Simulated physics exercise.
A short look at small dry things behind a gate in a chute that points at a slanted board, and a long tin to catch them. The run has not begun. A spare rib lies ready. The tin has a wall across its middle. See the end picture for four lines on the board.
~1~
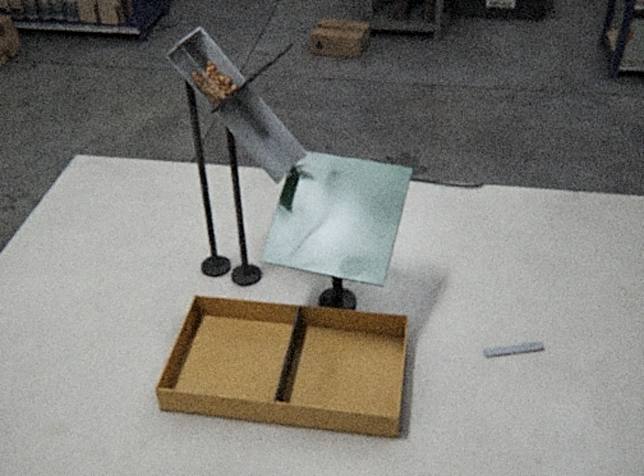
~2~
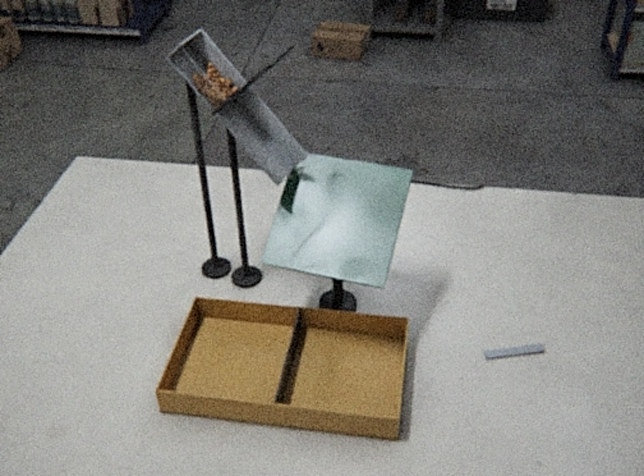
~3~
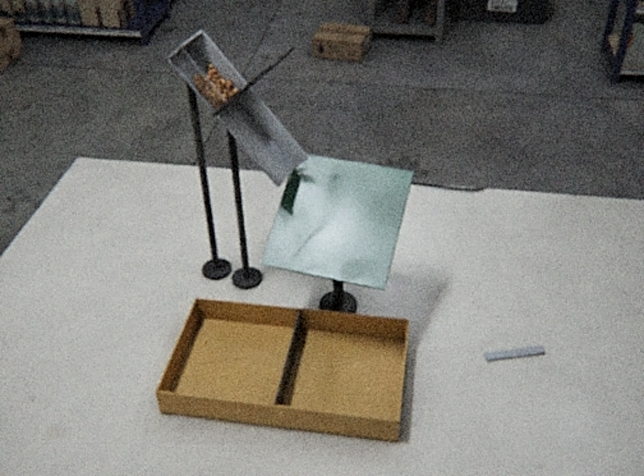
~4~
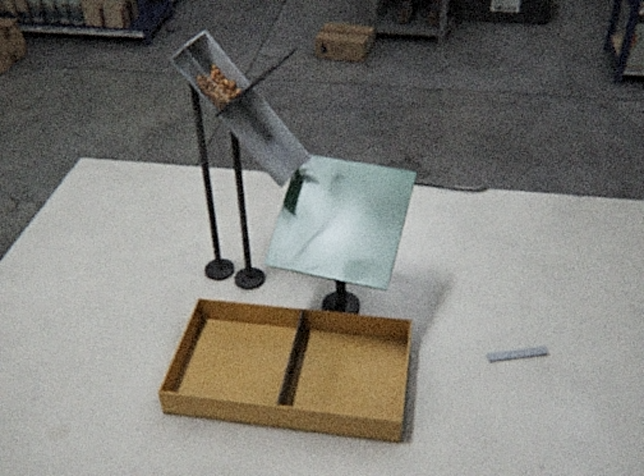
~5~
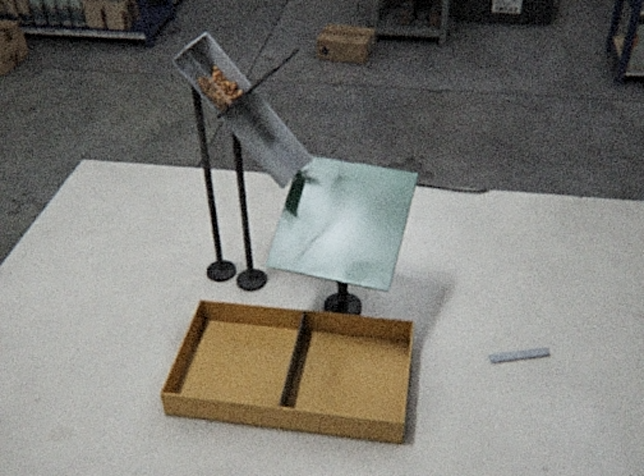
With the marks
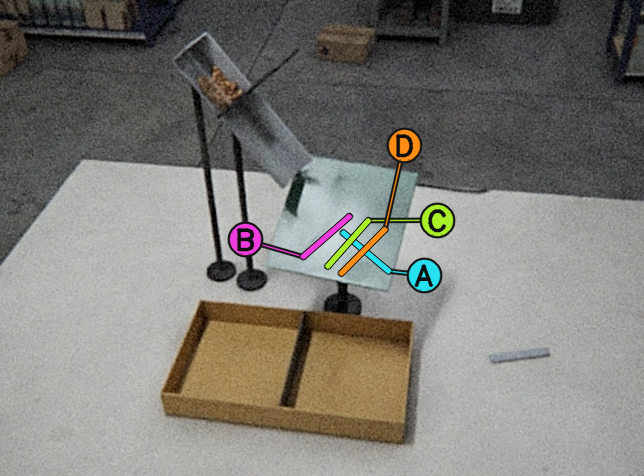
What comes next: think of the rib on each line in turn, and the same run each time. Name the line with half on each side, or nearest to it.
Line C does it best.
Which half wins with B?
Left.
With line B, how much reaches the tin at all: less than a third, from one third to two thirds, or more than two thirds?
Line B gives more than two thirds.
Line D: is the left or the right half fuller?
The right half.
On the marked copy, line A from (343, 232) to (388, 271); line B from (349, 216) to (303, 256); line C from (368, 220) to (327, 266); line D from (385, 229) to (341, 273).
With A, of what is caught, about a tenth in the left half, almost all in the right.
With B, of what is caught, almost all in the left half, about a tenth in the right.
With C, of what is caught, roughly half in the left half, roughly half in the right.
With D, of what is caught, roughly a quarter in the left half, the larger part in the right.
